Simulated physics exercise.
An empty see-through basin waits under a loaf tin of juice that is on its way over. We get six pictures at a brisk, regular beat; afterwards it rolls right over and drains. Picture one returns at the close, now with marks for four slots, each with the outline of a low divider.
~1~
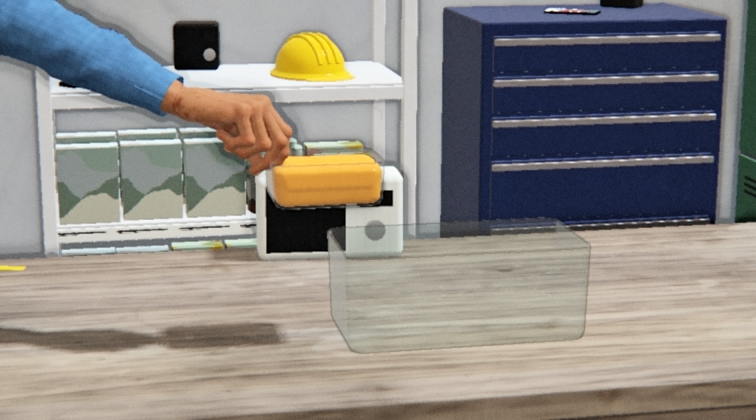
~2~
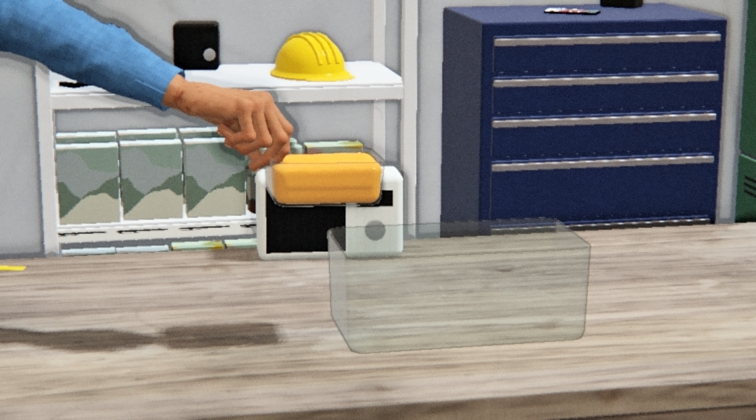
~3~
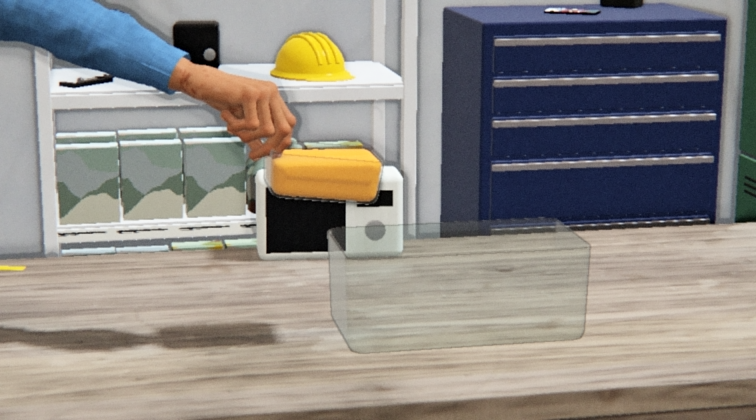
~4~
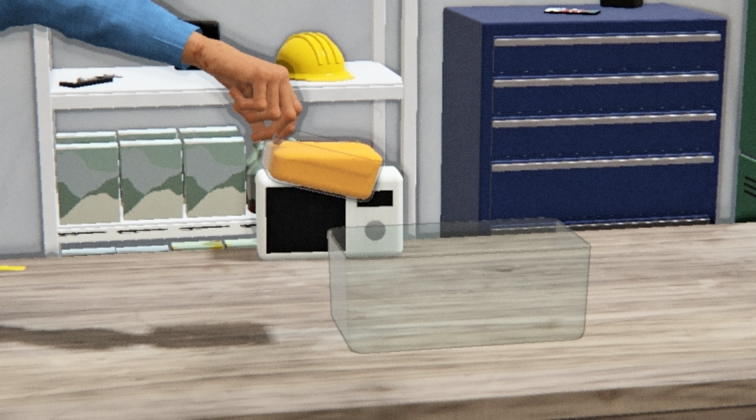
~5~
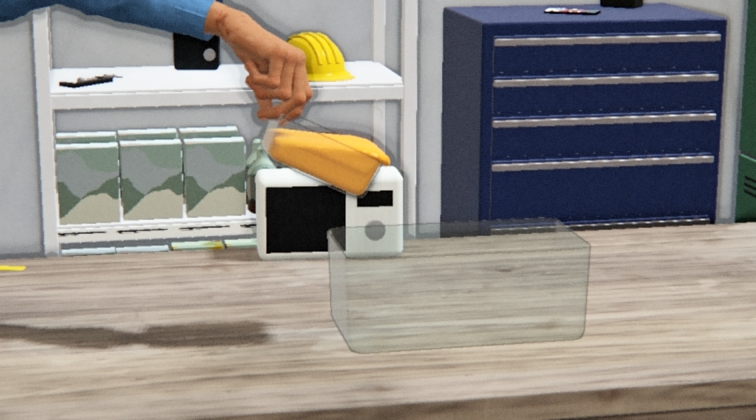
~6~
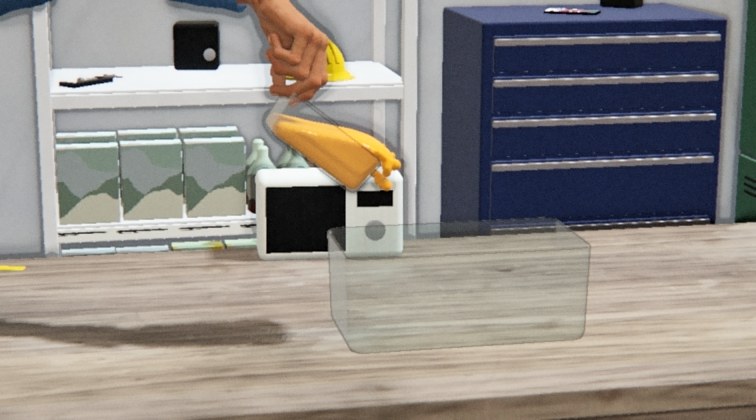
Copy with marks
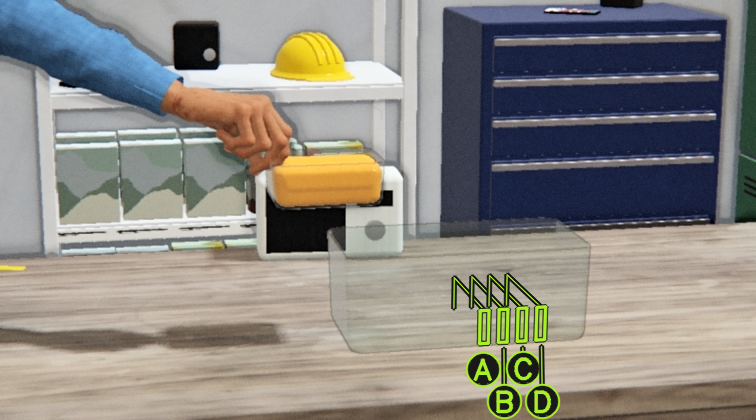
The clip opens with a hand holding a loaf-shaped container of orange juice upright, above and to the left of an empty see-through basin on a wooden table. The hand rises and shifts right, tilting the container rightward, and juice creeps over its right lip, then dribbles a short way down.
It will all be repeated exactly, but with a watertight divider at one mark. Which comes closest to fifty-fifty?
Choose A.
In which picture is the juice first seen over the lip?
Picture 4.
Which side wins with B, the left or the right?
More ends on the left.
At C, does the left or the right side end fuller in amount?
More ends on the left.
In lime, A at (485, 349); B at (503, 348); C at (522, 347); D at (541, 346).
With A, about 46 % ends left of the wall and 52 % right of it.
With B, about 85 % ends left of the wall and 13 % right of it.
With C, about 93 % ends left of the wall and 5 % right of it.
With D, about 90 % ends left of the wall and 7 % right of it; 3 % is lost outside.
